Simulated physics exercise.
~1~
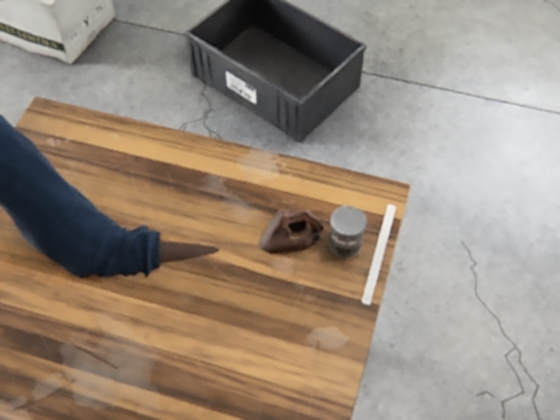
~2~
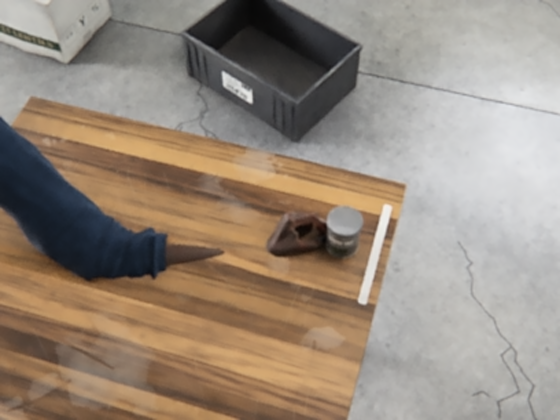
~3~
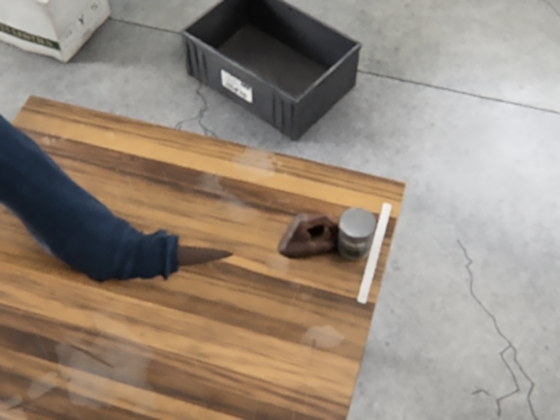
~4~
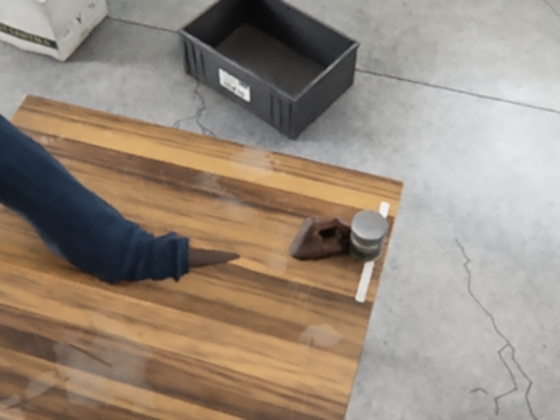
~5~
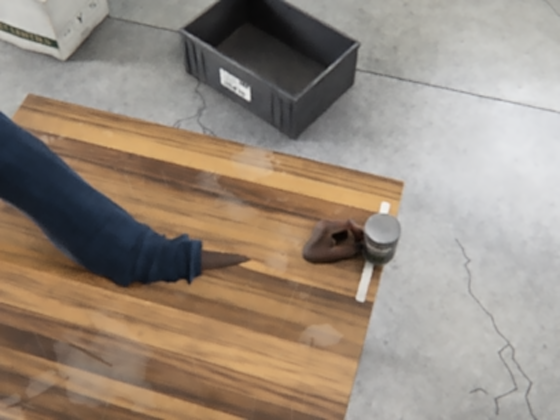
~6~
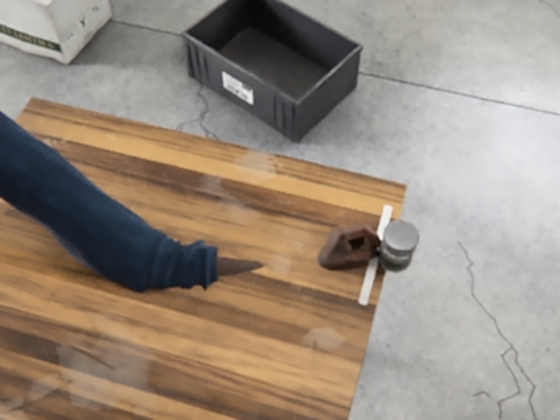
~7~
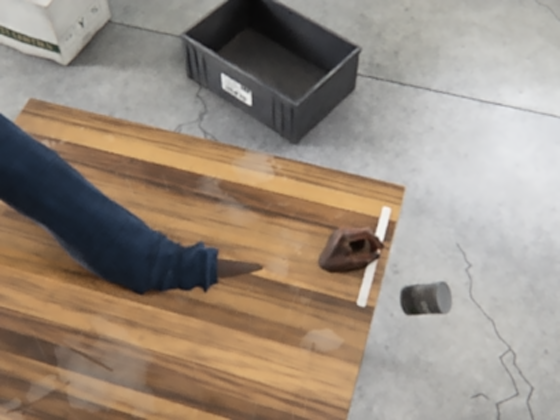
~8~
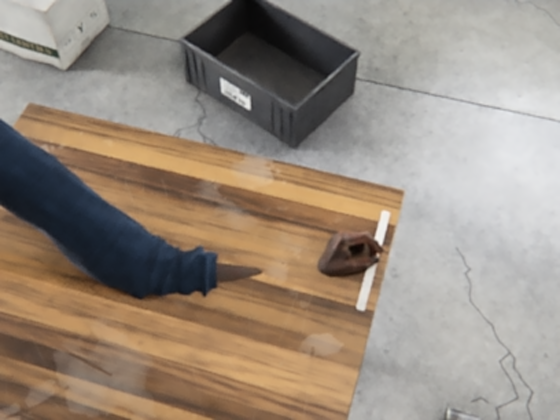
A small grey pot slid right across a striped wooden table, with a brown object moving close behind it as a blue-sleeved arm reached forward, then passed over the white tape, tipped off the edge and dropped to the concrete floor.
